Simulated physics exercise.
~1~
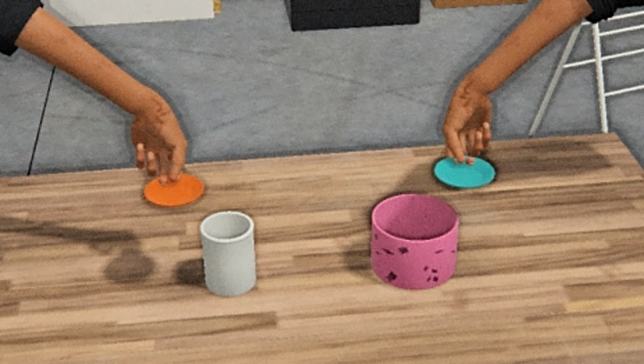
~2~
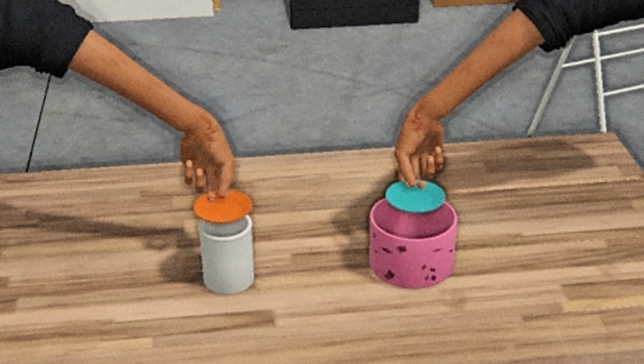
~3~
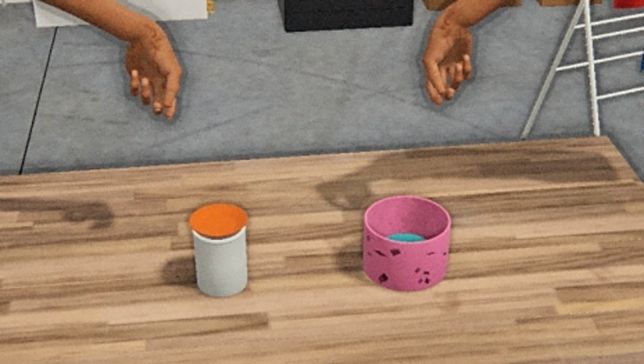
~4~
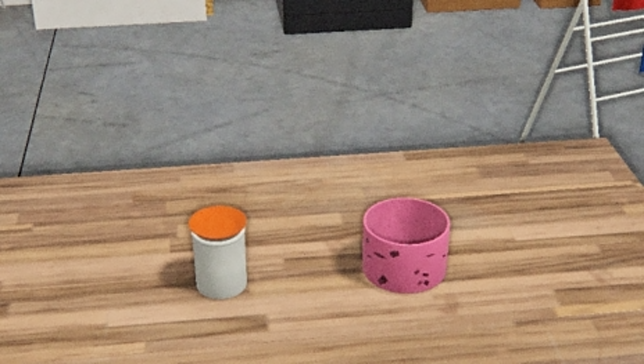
On a wooden tabletop above a grey floor, a pale grey beaker stands to the left of a wider pink container with dark specks. Two hands reach in from the far side, one holding an orange disc and the other a turquoise disc. They bring the discs inward until each is over an open top. The hands let go and draw back, and the orange disc settles on the beaker's rim while the turquoise one drops inside the pink container. At the end the hands are gone, the orange disc covers the beaker, and the turquoise disc is out of sight.
